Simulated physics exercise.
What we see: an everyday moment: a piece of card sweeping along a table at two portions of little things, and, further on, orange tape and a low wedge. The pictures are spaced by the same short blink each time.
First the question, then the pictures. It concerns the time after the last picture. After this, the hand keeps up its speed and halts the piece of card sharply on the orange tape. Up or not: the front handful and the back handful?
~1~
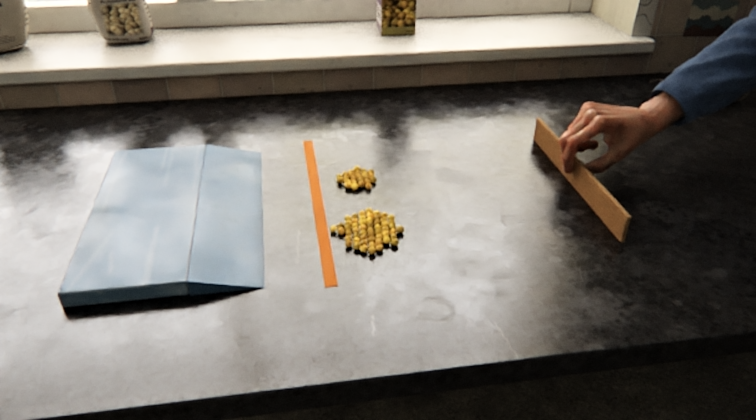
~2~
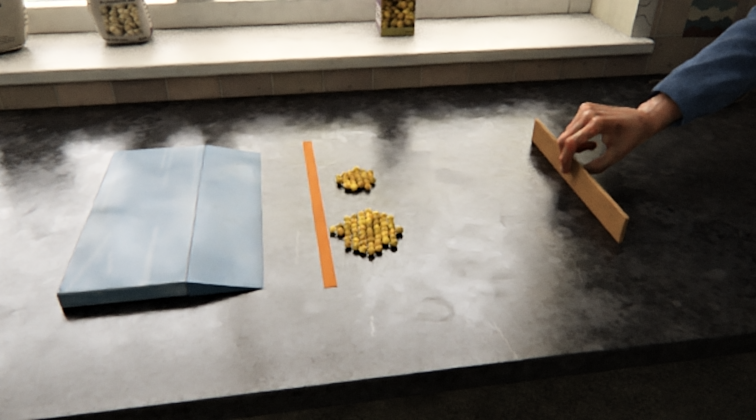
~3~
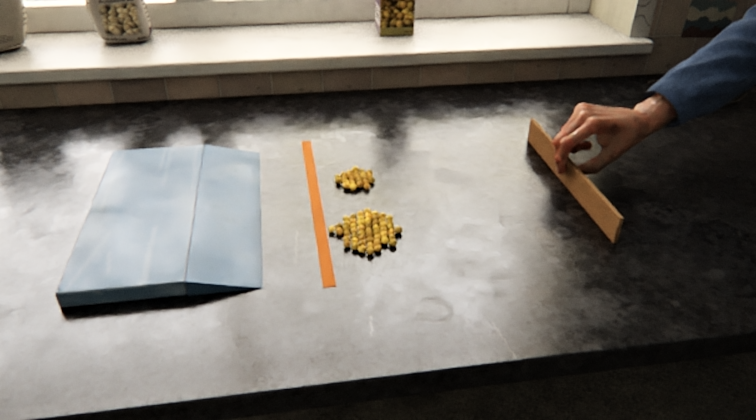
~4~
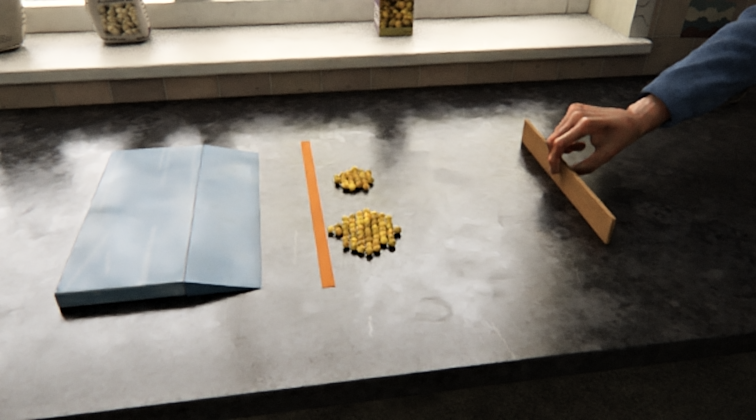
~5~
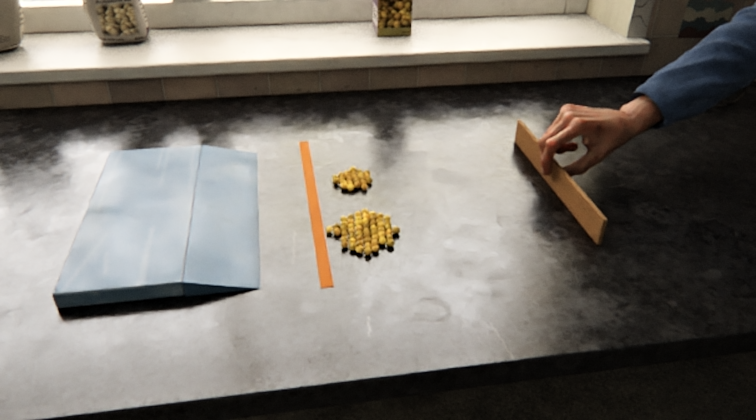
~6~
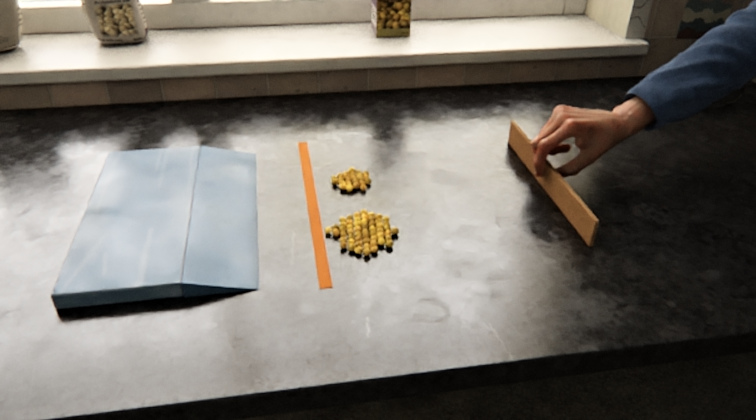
For the front handful, it fails to get up; for the Back handful, it fails to get up.
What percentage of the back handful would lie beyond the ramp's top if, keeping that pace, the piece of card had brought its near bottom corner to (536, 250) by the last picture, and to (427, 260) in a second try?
First 0 per cent, second 80 per cent.
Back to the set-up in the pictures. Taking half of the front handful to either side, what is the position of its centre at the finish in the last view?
At about (291, 237).
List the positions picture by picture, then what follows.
In the first picture, piece of card near (619, 220), at rest; orange tape near (309, 146); top of the ramp near (189, 270); front handful near (371, 231), some puffed corn balls; back handful near (359, 177), a few puffed corn balls.
In the second picture, piece of card near (617, 221); back handful near (358, 178).
In the third picture, piece of card near (611, 221); front handful near (369, 231).
In the fourth picture, piece of card near (604, 222); back handful near (356, 178).
In the fifth picture, piece of card near (595, 223); front handful near (367, 231).
In the sixth picture, piece of card near (587, 224); orange tape near (303, 148); top of the ramp near (183, 272); front handful near (365, 232); back handful near (354, 179).
Then, 1.12 s on from there, piece of card still moving, near (429, 173); front handful the whole lot short of the ramp; back handful the whole lot short of the ramp.
Then, 2.26 s on from there, piece of card stopped at the orange tape; front handful the whole lot short of the ramp; back handful the whole lot short of the ramp.
In the end, piece of card stopped at the orange tape; front handful none at all past the top, the whole lot short of the ramp; back handful none at all past the top, the whole lot short of the ramp.
